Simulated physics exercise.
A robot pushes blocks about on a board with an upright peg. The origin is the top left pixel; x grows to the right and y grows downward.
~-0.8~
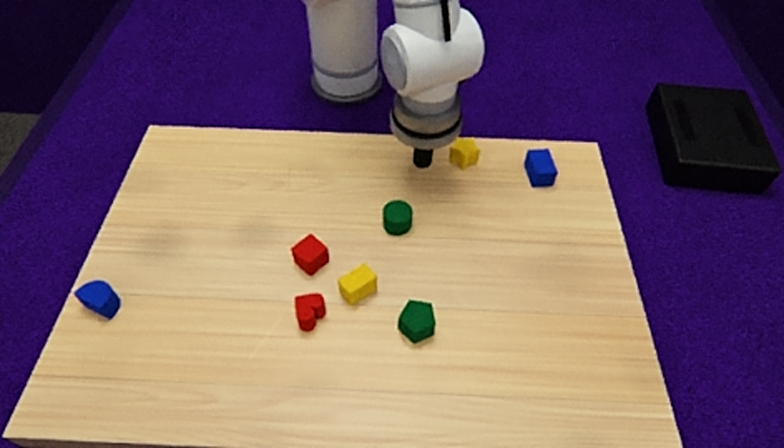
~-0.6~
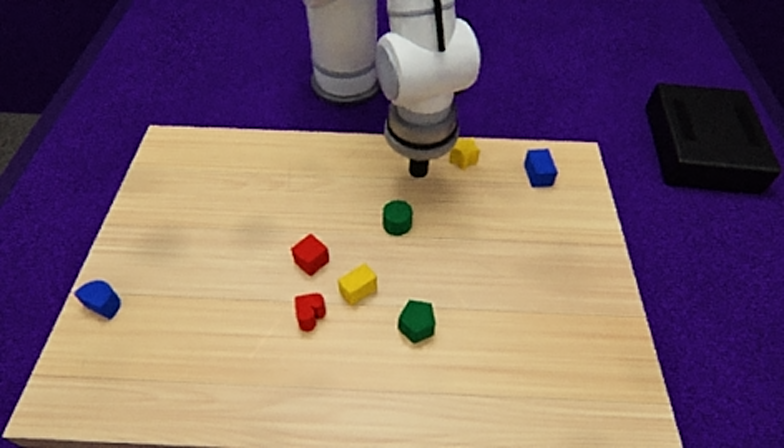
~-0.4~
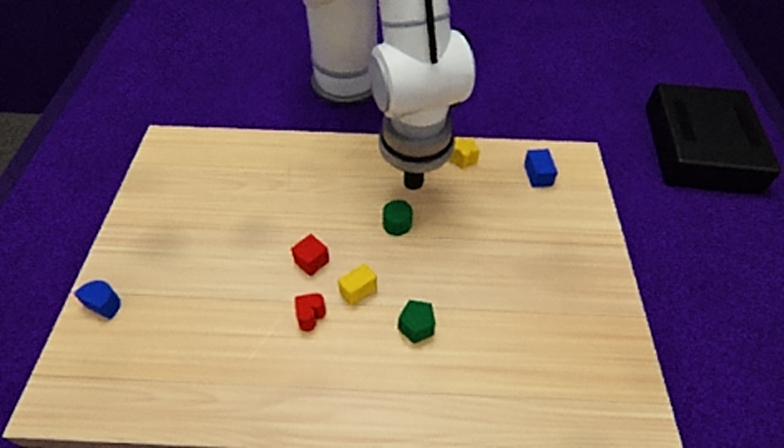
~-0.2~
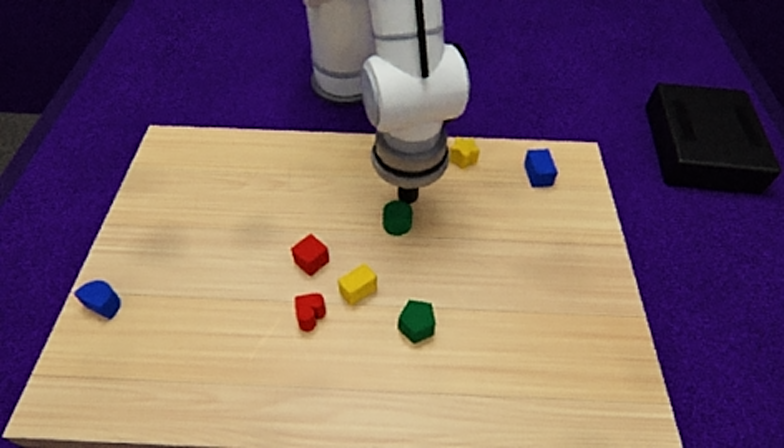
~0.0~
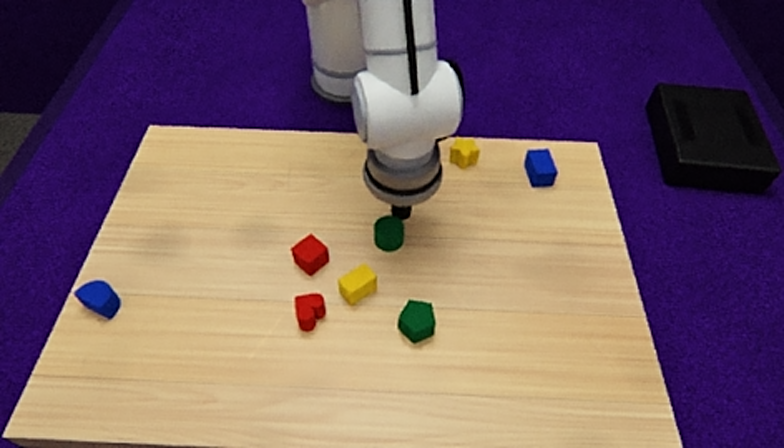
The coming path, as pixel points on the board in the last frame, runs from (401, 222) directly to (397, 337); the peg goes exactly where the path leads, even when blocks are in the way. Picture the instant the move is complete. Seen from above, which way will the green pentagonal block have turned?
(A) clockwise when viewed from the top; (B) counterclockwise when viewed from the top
Correct choice: B.
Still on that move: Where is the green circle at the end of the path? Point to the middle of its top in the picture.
I predict (373, 252).
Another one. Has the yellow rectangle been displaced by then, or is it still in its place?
The yellow rectangle is left alone.
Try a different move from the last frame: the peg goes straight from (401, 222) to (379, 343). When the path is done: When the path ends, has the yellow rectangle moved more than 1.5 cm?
Final answer: Yes.
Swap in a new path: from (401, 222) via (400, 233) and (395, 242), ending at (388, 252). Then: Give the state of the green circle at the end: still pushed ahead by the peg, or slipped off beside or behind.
Pushed along.
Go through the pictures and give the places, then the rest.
In the first picture, peg tip at (422, 163); block tops, yellow rectangle at (357, 278); green circle at (398, 211); green pentagonal block at (418, 315).
In the second picture, peg at (418, 172); blocks unchanged.
In the third picture, peg at (414, 184); blocks unchanged.
In the fourth picture, peg at (408, 197); blocks unchanged.
In the fifth picture, peg at (401, 213); yellow rectangle at (357, 278); green circle at (389, 226); green pentagonal block at (418, 315).
On the path given first. One third of the way, peg at (400, 248); green circle at (375, 251).
Two thirds of the way, peg at (399, 287); green circle at (373, 252).
At the end, peg at (397, 330); yellow rectangle in place; green circle at (373, 252); green pentagonal block at (427, 324), turned 20° anticlockwise.
